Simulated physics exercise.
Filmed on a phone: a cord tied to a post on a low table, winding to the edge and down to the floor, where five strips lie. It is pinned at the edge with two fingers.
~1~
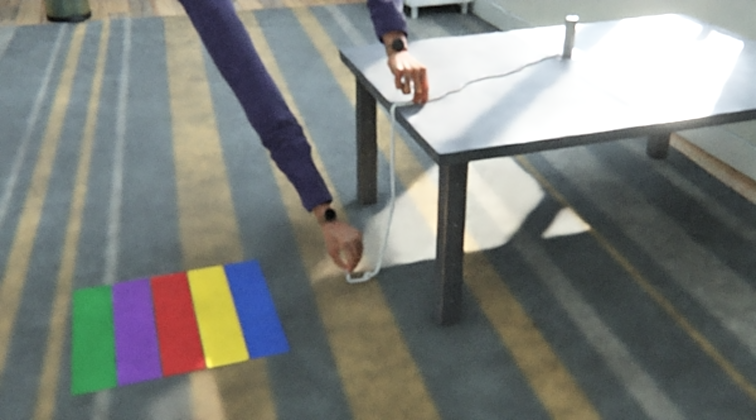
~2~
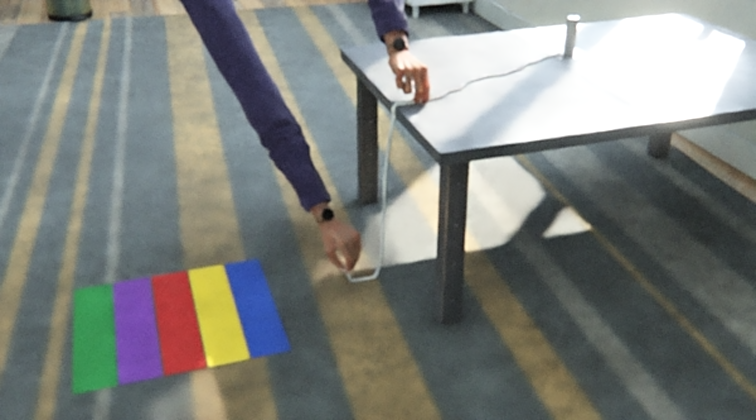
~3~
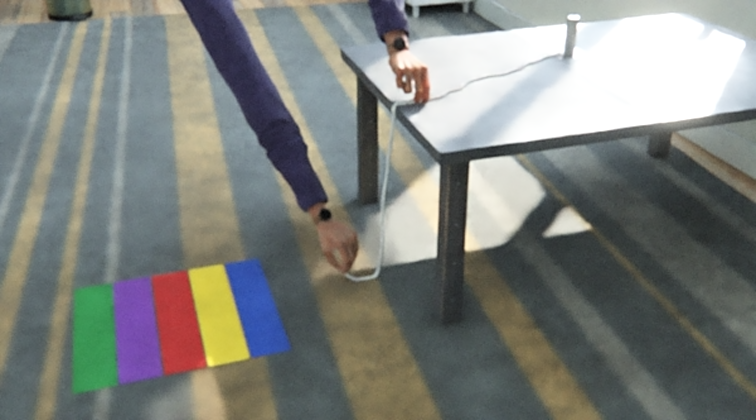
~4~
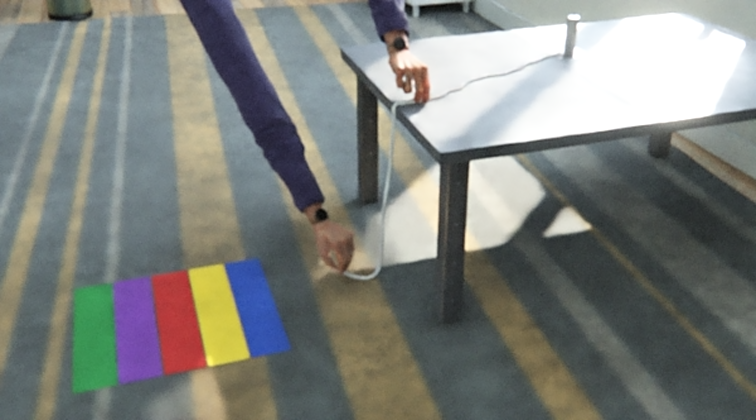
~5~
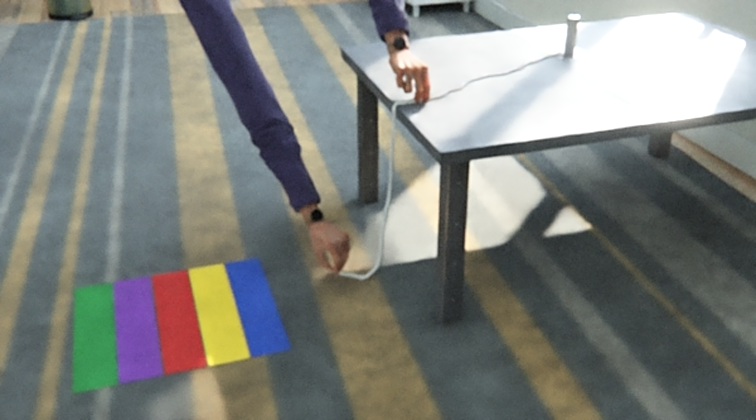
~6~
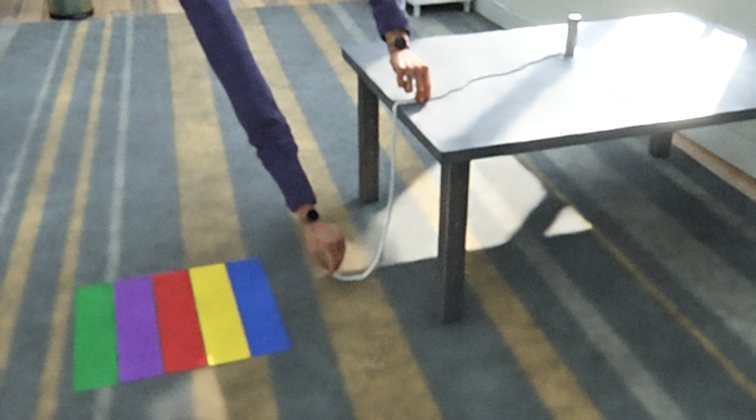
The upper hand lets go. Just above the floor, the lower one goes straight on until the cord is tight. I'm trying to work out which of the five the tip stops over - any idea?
I would say the yellow one.
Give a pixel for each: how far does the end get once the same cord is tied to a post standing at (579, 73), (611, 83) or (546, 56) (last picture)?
Roughly (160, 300), (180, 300) and (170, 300), try by try.
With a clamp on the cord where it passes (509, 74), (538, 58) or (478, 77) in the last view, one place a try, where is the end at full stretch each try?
They end up at (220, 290), (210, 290) and (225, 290).
Early on, end near (289, 279); short of the strips.
Midway, end near (242, 287); over blue.
At the end of the slack, end near (213, 292); over yellow. The end stops over the yellow strip.
